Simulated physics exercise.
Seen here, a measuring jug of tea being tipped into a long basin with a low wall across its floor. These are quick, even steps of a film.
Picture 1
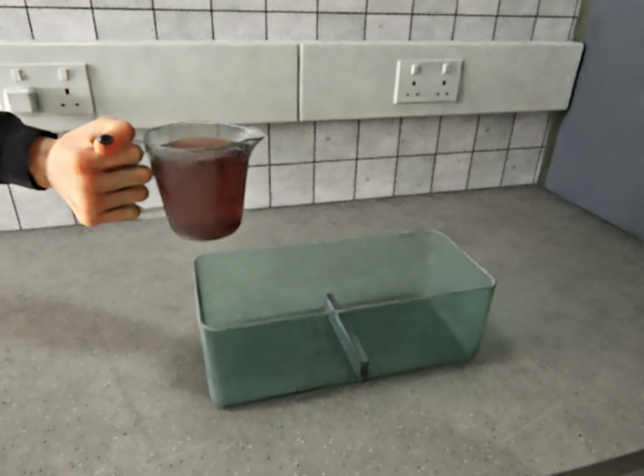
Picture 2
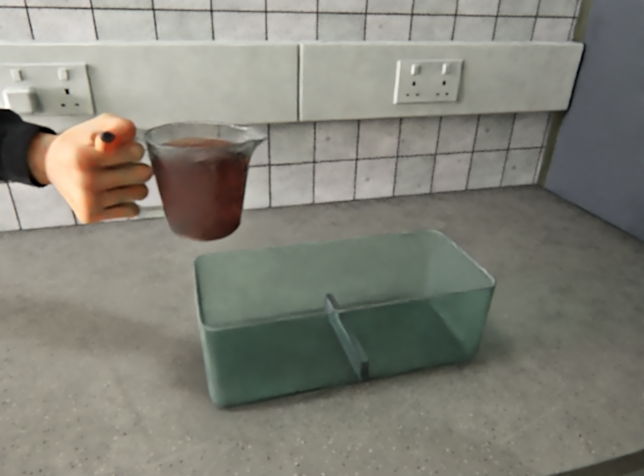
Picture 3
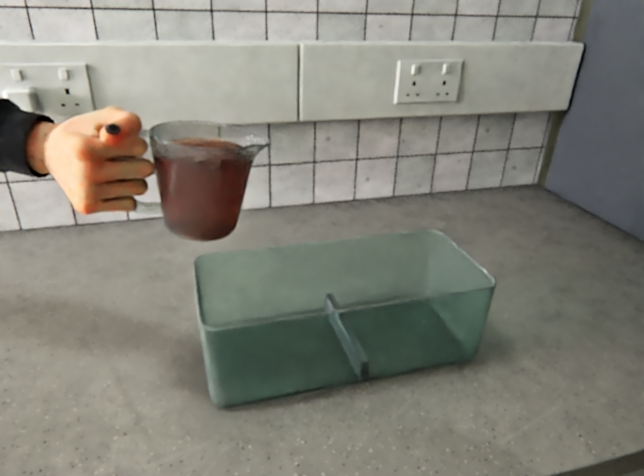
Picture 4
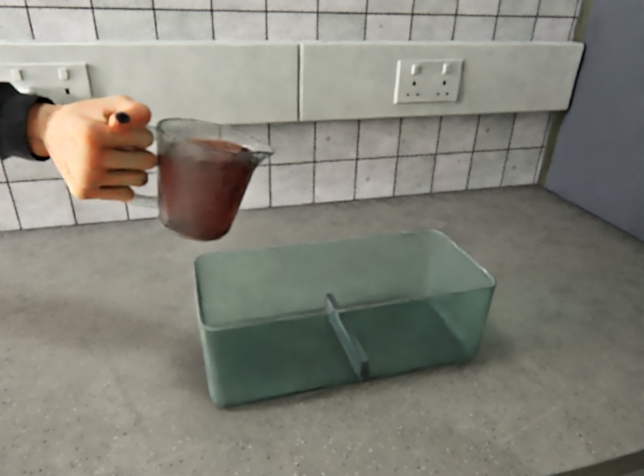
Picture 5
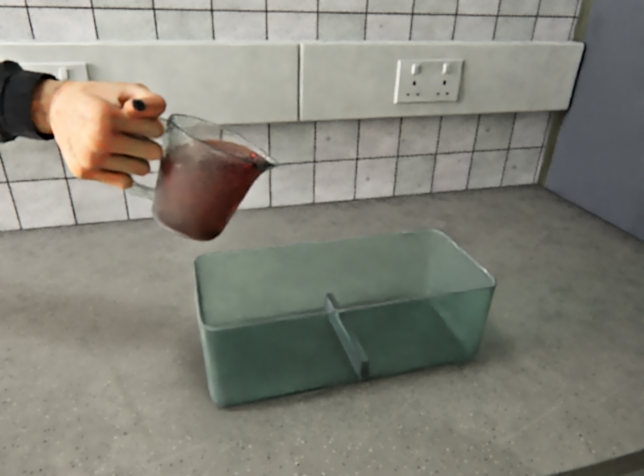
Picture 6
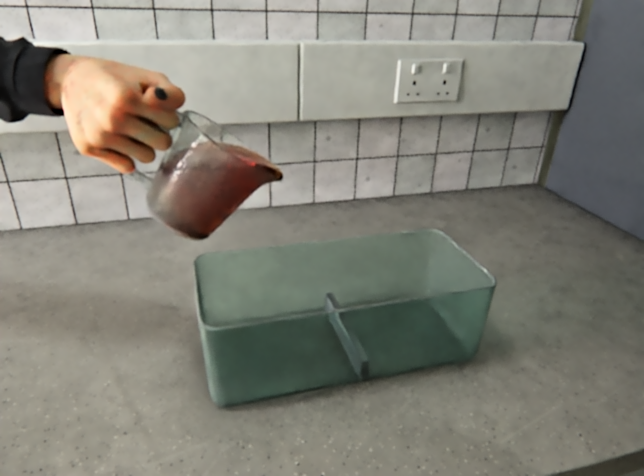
We see a hand holding a clear jug of reddish-brown liquid above and to the left of a greenish, see-through basin with a low dividing wall, then steadily tilting the jug to the right until the liquid reaches its spout.
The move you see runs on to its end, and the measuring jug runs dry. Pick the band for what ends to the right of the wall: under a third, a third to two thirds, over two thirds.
In the end less than a third is right of the wall.
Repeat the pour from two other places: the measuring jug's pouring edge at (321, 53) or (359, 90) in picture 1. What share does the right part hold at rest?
In turn 65 and 85 in a hundred.
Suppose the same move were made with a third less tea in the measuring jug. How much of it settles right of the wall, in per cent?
Close to 10 per cent.
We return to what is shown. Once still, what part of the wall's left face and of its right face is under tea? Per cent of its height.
The left part 50 per cent, the right part 10.
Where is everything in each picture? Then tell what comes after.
The first picture shows tilt 0°; pouring edge (266, 133); surface from (151, 151) to (247, 145); the long basin's rim runs from (197, 291) to (466, 255); the wall's top is at (345, 324).
The second picture shows tilt 2°; pouring edge (267, 135); surface from (153, 150) to (248, 147).
The third picture shows tilt 7°; pouring edge (271, 141); surface from (155, 147) to (251, 149).
The fourth picture shows tilt 15°; pouring edge (276, 150); surface from (160, 147) to (256, 151).
The fifth picture shows tilt 25°; pouring edge (280, 163); surface from (164, 153) to (266, 155).
The sixth picture shows tilt 38°; pouring edge (281, 178); surface from (160, 167) to (270, 163); 2 per cent is over the edge.
A moment on, the measuring jug is tipped right over and 34 per cent is still to pour, 39 is left of the wall and 0 right of it.
Next, the measuring jug is tipped right over and 1 per cent is still to pour, 85 is left of the wall and 5 right of it.
Then the measuring jug is tipped right over and 0 per cent is still to pour, 85 is left of the wall and 11 right of it.
Later the measuring jug is tipped right over and 0 per cent is still to pour, 85 is left of the wall and 12 right of it.
In the end 85 per cent lies left of the wall, 12 right of it and 3 outside.
